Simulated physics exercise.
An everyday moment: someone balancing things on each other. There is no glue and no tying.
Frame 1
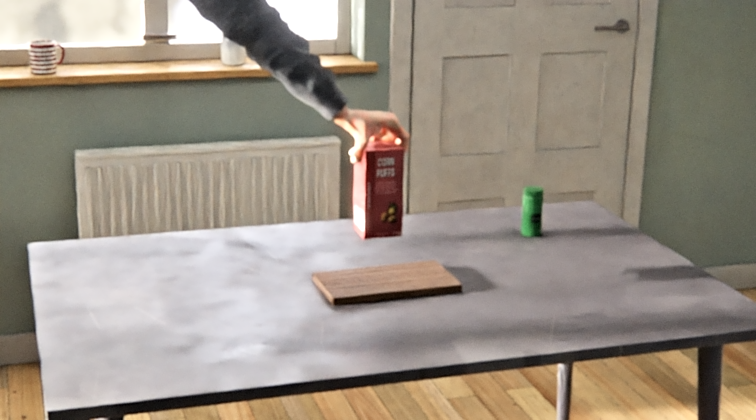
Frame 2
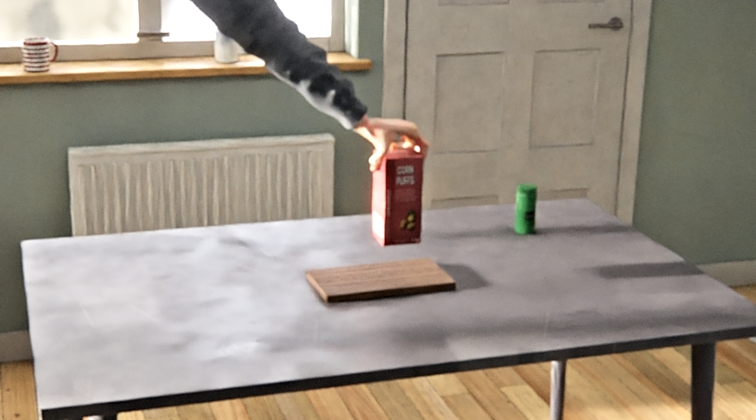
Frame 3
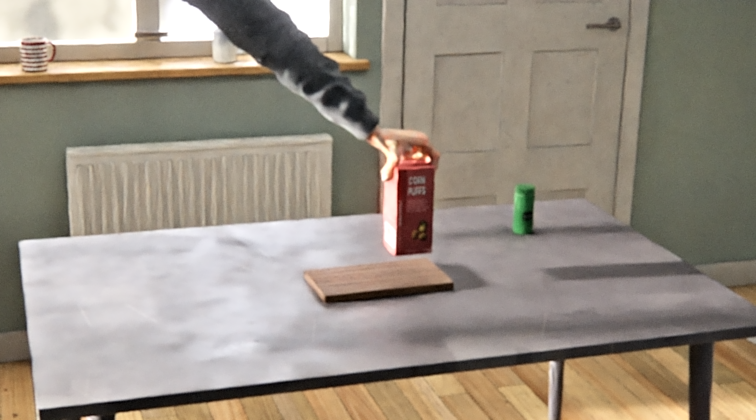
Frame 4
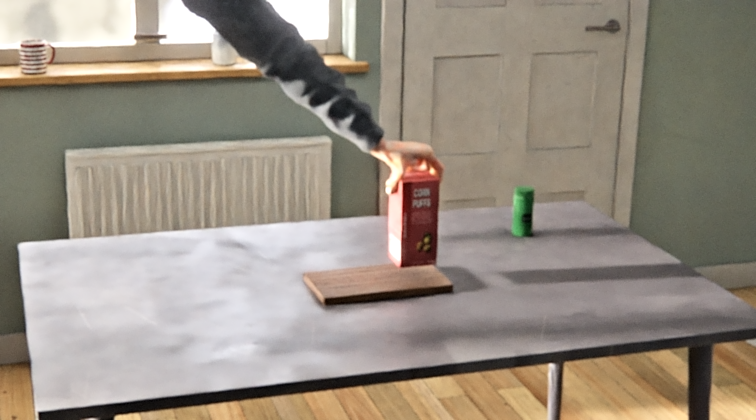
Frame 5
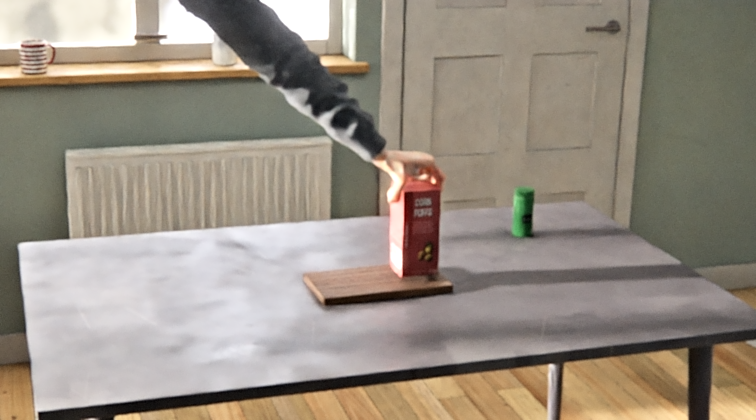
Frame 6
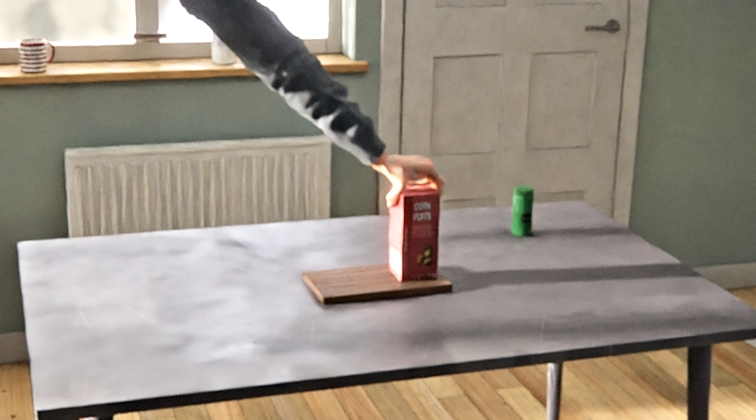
A red carton, gripped from above by a hand, moved a little to the right and down onto the wooden board on the table, while a green shaker stood still nearby.
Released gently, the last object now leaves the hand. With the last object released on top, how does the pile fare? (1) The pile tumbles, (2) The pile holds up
Answer: 2.
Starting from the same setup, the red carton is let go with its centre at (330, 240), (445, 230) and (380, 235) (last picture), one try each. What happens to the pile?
The pile remains standing the first time, collapses the second time and remains standing the third time.
Then, 0.20 s past the last view, nothing moves.
Then, 0.60 s past the last view, red carton resting near (414, 232).
Finally, all 3 still in place. Final places as the last picture's camera would see them, red carton near (414, 232). The pile holds.
